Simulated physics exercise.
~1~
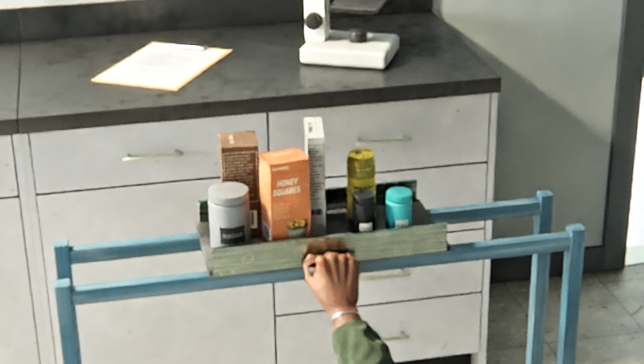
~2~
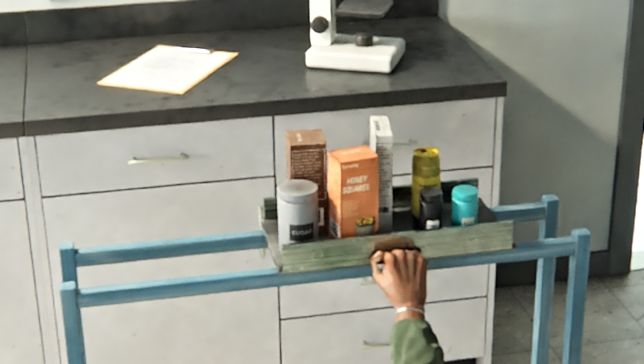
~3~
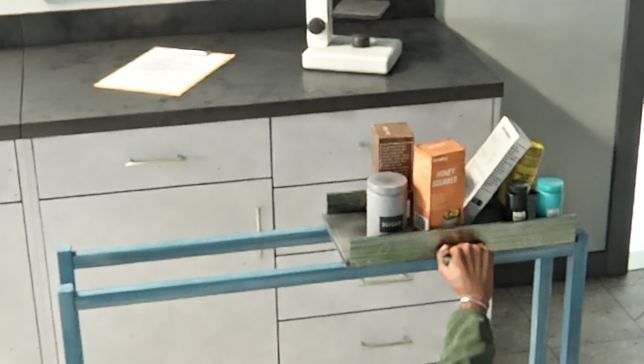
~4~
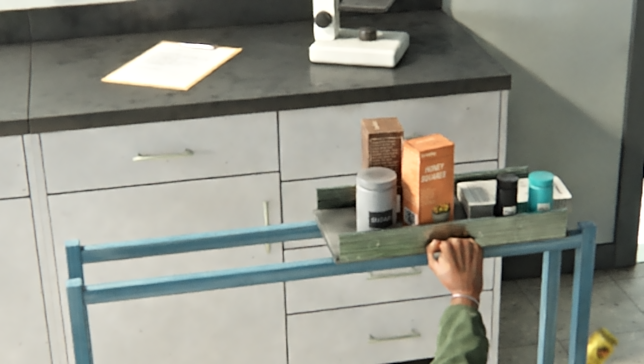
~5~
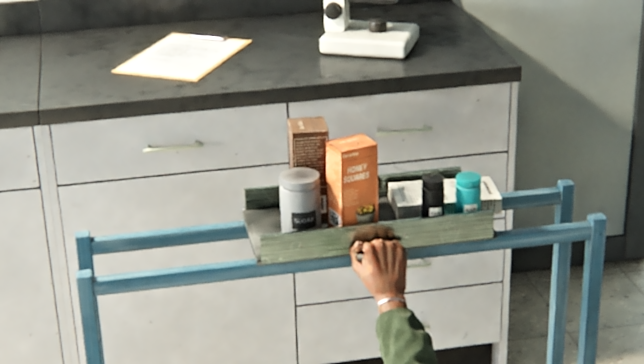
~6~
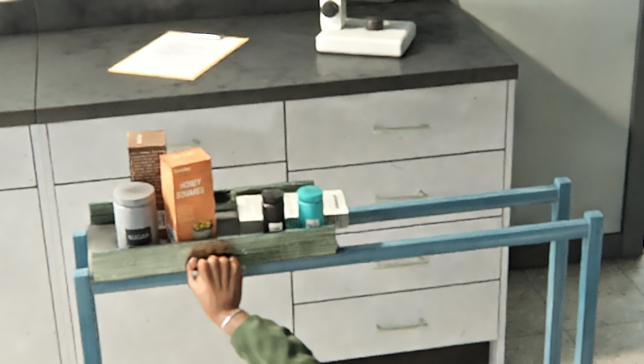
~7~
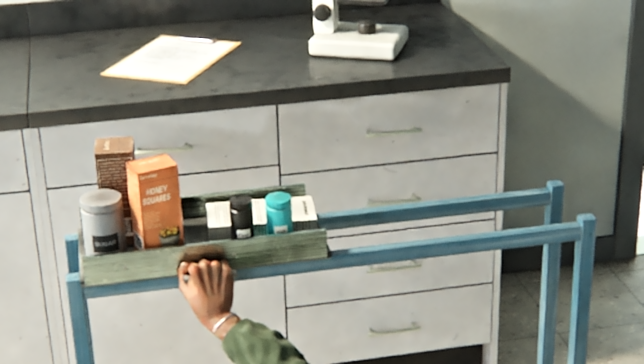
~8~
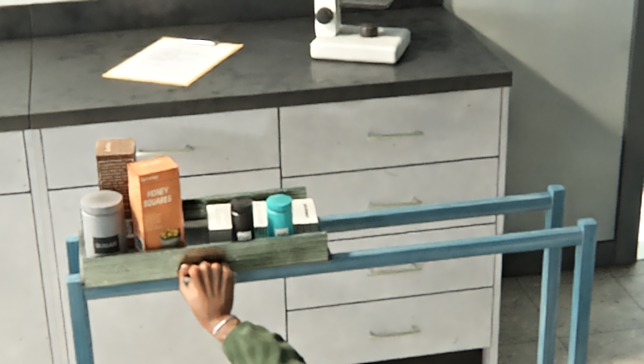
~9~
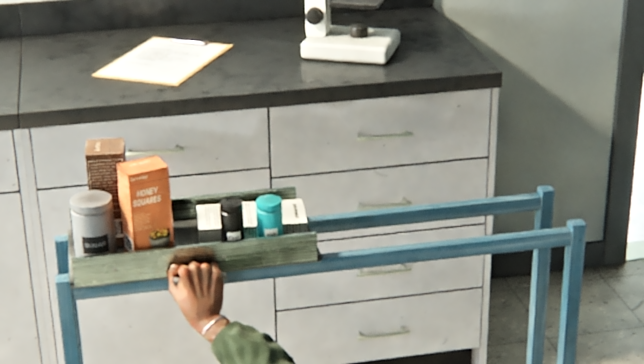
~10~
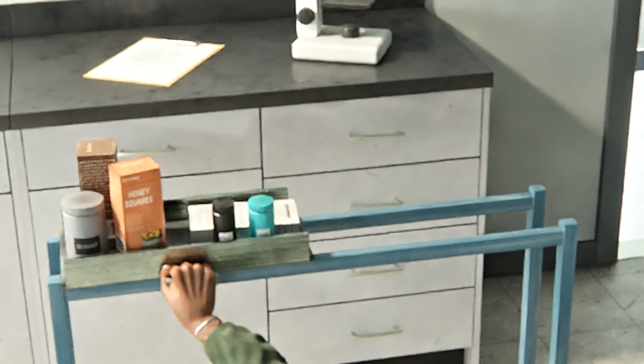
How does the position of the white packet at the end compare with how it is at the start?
At the start the white packet stands upright on the tray, but at the end it is lying on its side on the tray.
